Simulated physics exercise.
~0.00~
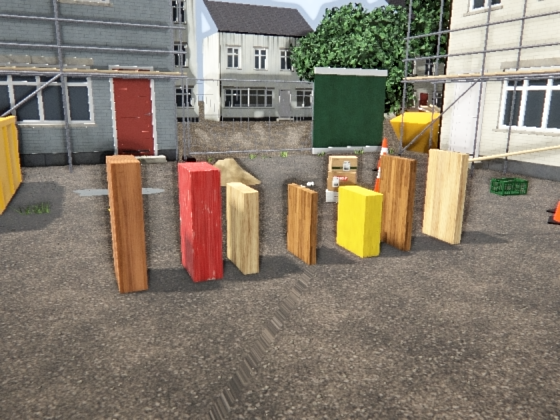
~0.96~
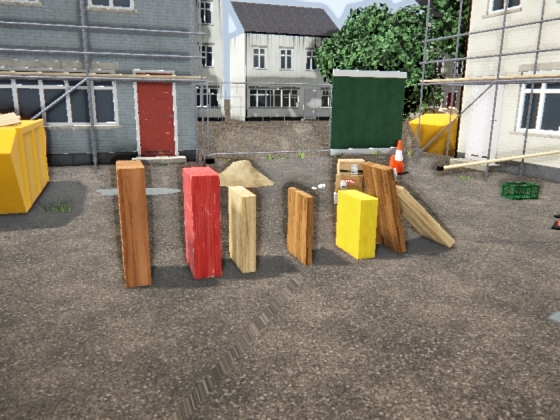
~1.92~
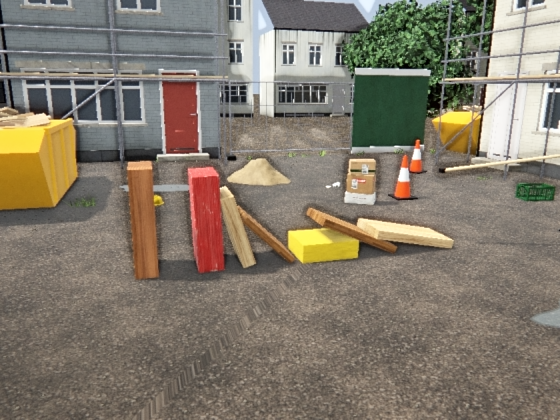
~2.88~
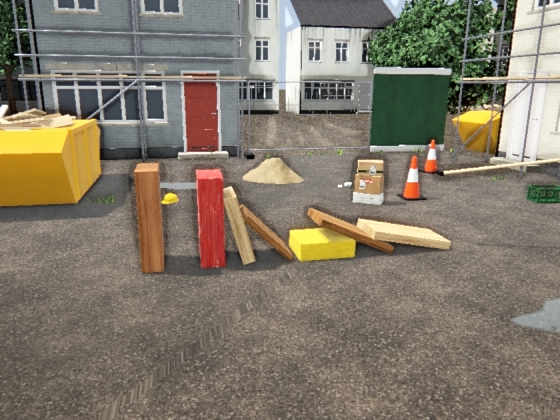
A pale board at the right end of a row of seven upright boards tips leftward in a paved yard, seen from slightly above as the view drifts sideways. Grey and white houses, scaffolding, a green panel, a yellow skip and orange cones stand behind. The pale board leans onto its brown neighbour, which tilts toward the yellow block. All three go down, the yellow one lying flat, and the next brown board tips against a pale one, which leans toward the red. The red board and the tall brown one at the far left stay upright.
